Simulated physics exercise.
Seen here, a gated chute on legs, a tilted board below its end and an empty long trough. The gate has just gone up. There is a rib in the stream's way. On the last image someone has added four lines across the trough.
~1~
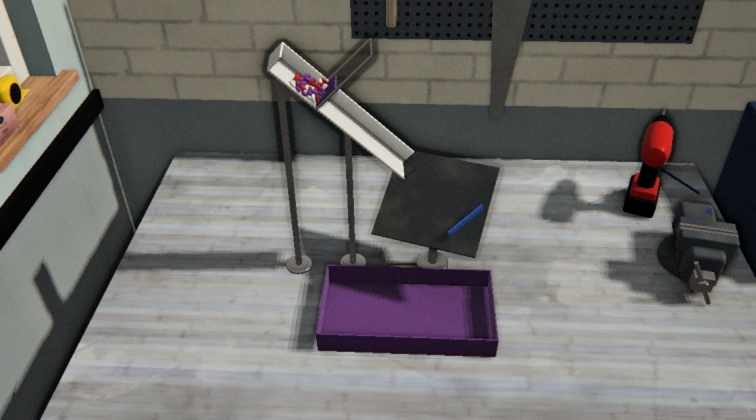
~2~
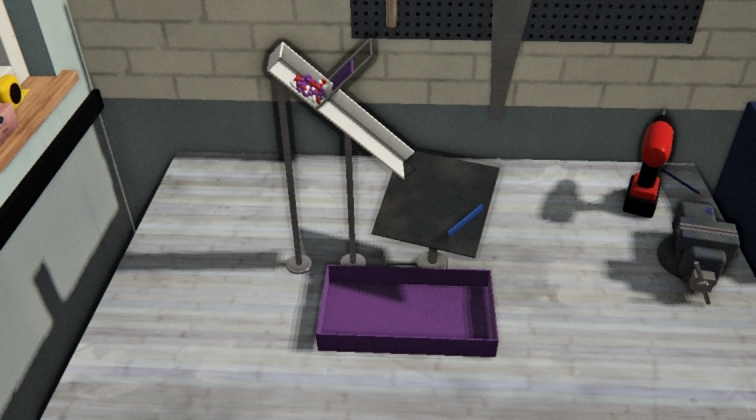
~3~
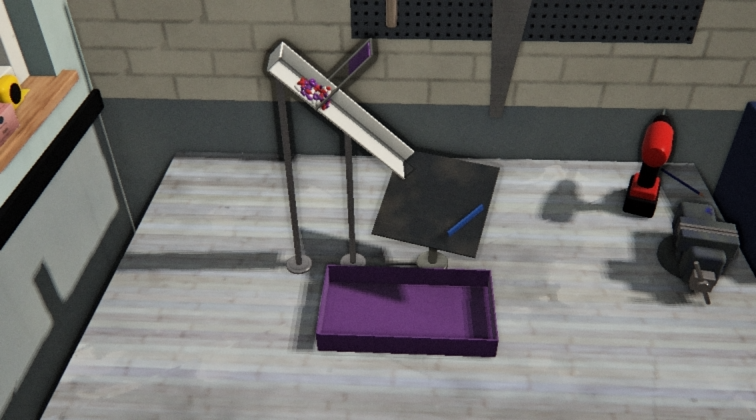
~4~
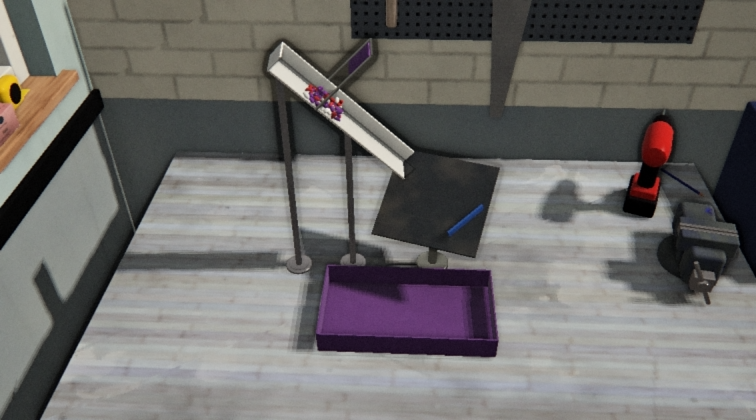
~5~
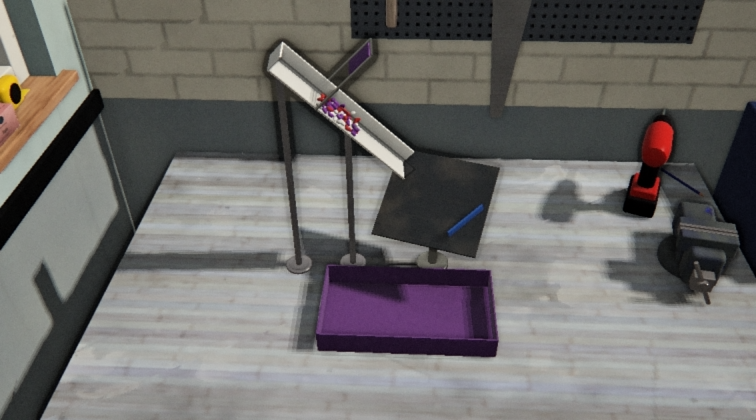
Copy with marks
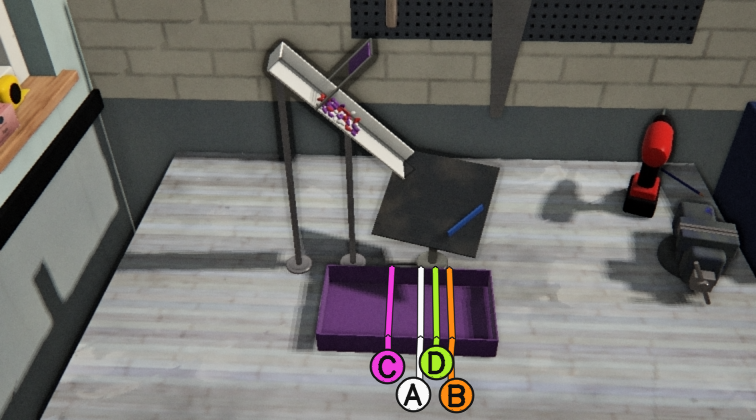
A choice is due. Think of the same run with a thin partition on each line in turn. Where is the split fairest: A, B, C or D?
Choose A.
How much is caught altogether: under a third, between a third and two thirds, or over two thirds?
It is over two thirds.
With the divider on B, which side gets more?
More lands on the left.
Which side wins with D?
More lands on the left.
On the marked copy, line A crosses the front rim at (420, 337); line B crosses the front rim at (452, 338); line C crosses the front rim at (388, 336); line D crosses the front rim at (436, 338).
With A, of what is caught, roughly half on the left of the divider, roughly half on the right.
With B, of what is caught, every piece on the left of the divider, not one piece on the right.
With C, of what is caught, about a tenth on the left of the divider, almost all on the right.
With D, of what is caught, almost all on the left of the divider, about a tenth on the right.
